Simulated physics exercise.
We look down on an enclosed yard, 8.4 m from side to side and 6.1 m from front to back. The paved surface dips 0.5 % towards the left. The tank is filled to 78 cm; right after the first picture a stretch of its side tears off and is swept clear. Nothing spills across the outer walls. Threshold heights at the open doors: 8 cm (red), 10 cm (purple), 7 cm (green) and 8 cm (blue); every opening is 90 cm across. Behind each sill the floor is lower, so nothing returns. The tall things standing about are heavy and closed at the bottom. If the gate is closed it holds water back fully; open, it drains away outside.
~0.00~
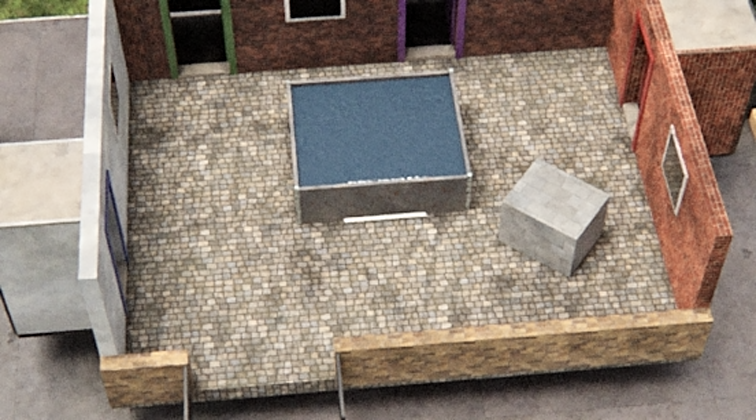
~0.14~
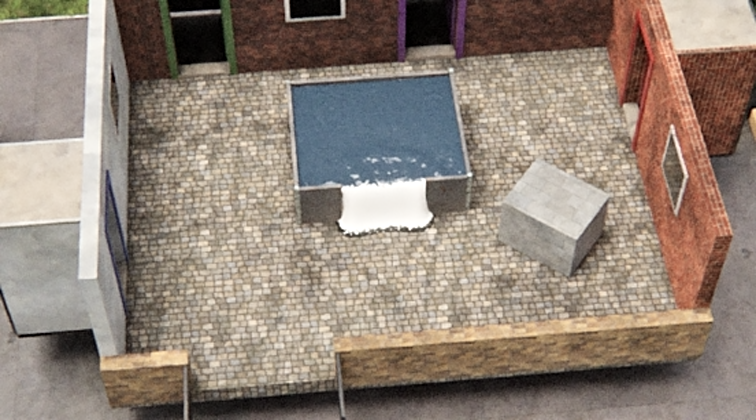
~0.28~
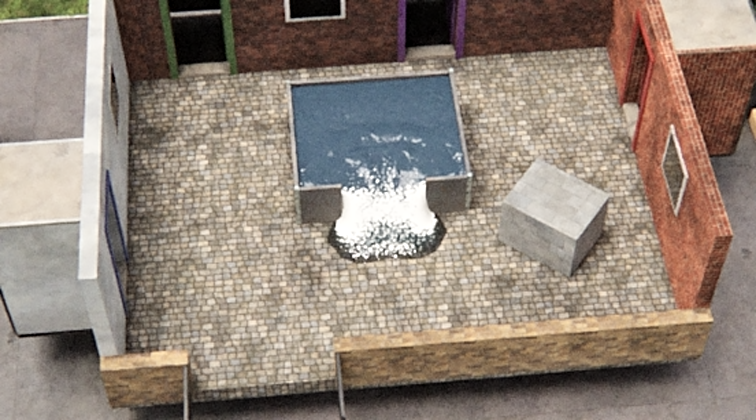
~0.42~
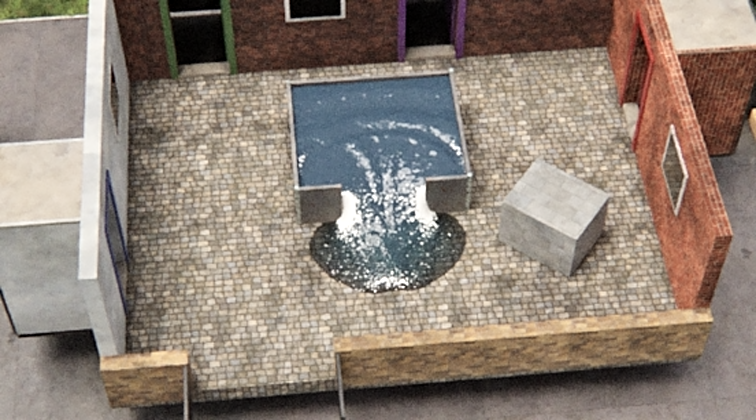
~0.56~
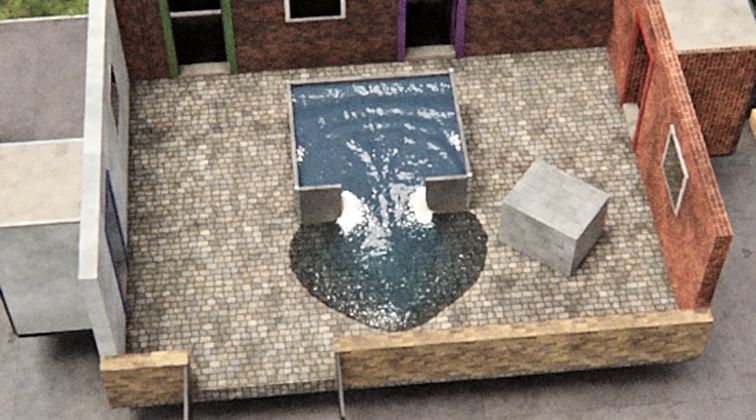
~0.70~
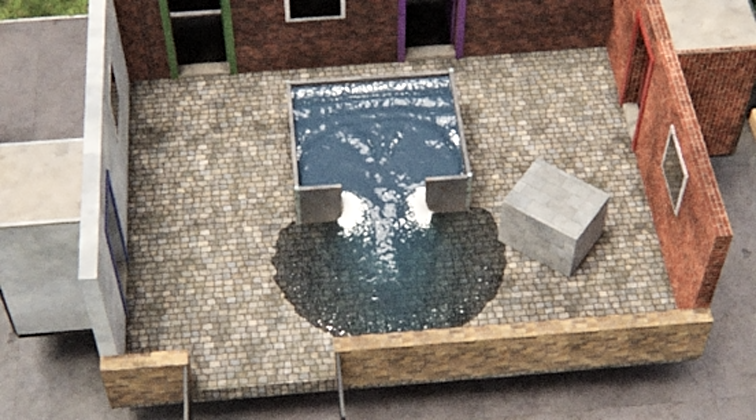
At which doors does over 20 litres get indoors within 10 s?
Within that time: At the red door it does not reach the limit; at the purple door it keeps below the limit; at the green door it does not reach the limit; at the blue door it keeps below the limit.
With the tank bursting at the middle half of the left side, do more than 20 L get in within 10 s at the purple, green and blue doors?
Against that limit: Purple under, green above, blue above.
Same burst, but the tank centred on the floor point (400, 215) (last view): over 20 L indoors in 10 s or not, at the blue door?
Then: Blue over.
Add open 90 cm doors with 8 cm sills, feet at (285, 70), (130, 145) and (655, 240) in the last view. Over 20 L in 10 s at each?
In that order: Not over, not over, past it.
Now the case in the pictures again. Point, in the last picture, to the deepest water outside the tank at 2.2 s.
At about (405, 358).
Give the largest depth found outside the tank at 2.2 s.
About 42 cm.
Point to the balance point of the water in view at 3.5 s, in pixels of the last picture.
Near (409, 233).
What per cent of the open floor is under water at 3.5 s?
Some 40 per cent of it.
After 1.4 s water covers 25 % of the floor and is deepest (44 cm) near (392, 349); red door not reached, purple door not reached, green door not reached, blue door not reached.
After 2.2 s water covers 30 % of the floor and is deepest (42 cm) near (405, 358); red door not reached, purple door not reached, green door not reached, blue door not reached.
After 3.5 s water covers 40 % of the floor and is deepest (32 cm) near (666, 336); red door not reached, purple door not reached, green door not reached, blue door 4 cm at the sill, 0 L in.
After 6.0 s water covers 75 % of the floor and is deepest (21 cm) near (678, 335); red door 5 cm at the sill, 0 L in, purple door 3 cm at the sill, 0 L in, green door not reached, blue door 10 cm at the sill, 4 L in.
After 10.0 s water covers 95 % of the floor and is deepest (14 cm) near (297, 91); red door 3 cm at the sill, 0 L in, purple door 8 cm at the sill, 0 L in, green door 10 cm at the sill, 2 L in, blue door 8 cm at the sill, 9 L in.
